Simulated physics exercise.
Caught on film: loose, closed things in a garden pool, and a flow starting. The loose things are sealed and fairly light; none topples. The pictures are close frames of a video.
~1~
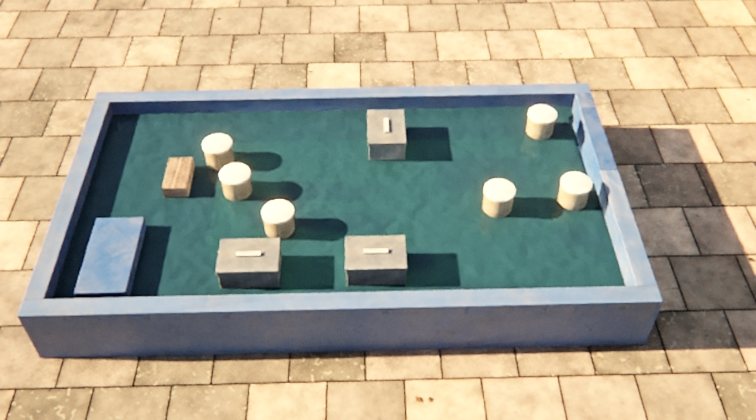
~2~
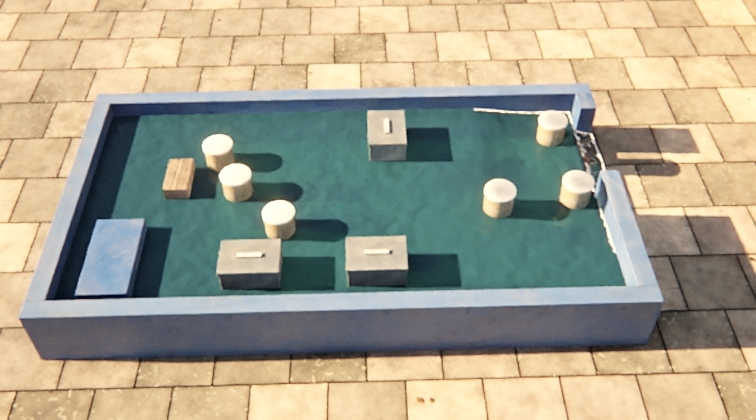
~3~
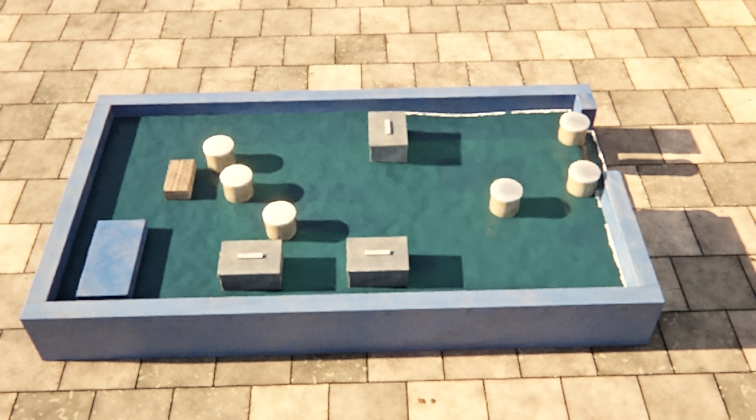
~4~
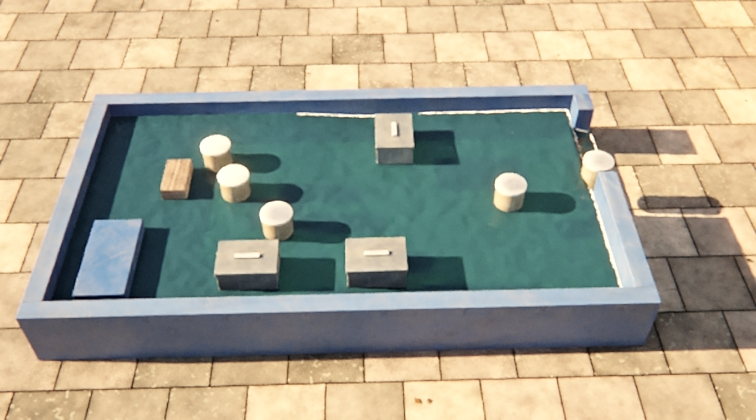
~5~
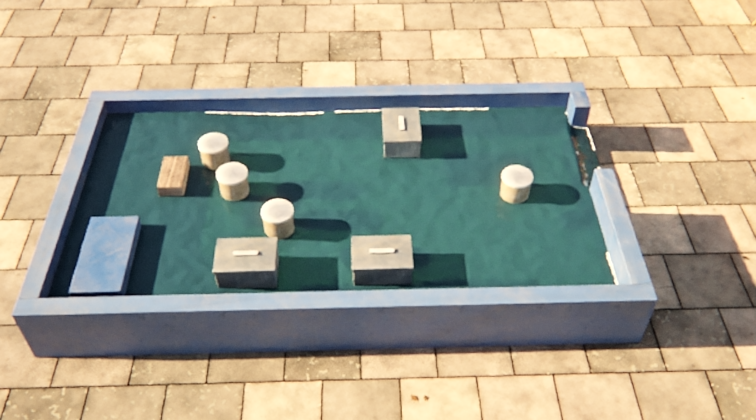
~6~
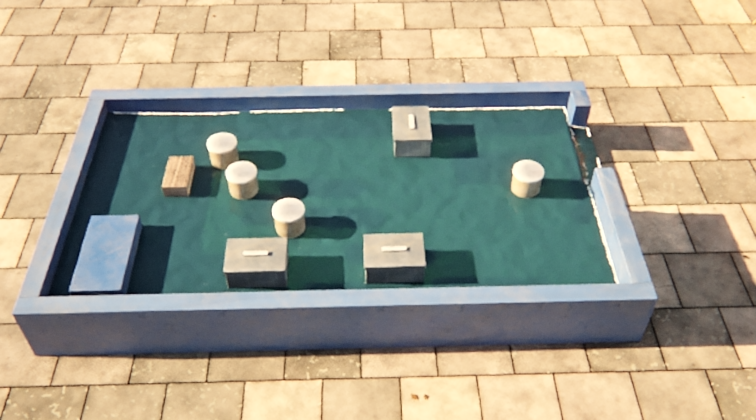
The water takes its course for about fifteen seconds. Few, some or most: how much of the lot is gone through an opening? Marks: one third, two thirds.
That comes to between one and two thirds.
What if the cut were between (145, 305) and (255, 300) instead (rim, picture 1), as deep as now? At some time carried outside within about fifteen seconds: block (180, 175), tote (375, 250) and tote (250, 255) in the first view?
One after the other: Through, through, through.
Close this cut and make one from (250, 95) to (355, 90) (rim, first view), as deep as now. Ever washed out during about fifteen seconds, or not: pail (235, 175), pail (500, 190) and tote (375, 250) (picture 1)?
As listed: Gone, still in, stays.
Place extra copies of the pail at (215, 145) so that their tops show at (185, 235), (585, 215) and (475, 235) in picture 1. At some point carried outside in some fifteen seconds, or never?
As listed: No, out, washed out.
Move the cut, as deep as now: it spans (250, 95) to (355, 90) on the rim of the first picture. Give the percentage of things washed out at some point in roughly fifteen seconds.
Roughly 50 per cent.
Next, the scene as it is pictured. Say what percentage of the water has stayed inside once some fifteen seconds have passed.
About 56 per cent.
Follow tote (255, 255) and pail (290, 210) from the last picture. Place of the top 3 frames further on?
Around (282, 256) and (315, 213).
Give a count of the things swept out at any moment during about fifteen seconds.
4 of them.
A moment on, 2 of 10 are out; 8 afloat.
Next, 3 of 10 are out; 7 afloat.
Later, 4 of 10 are out; 6 afloat.
In the end, 4 of 10 are out; 6 afloat.
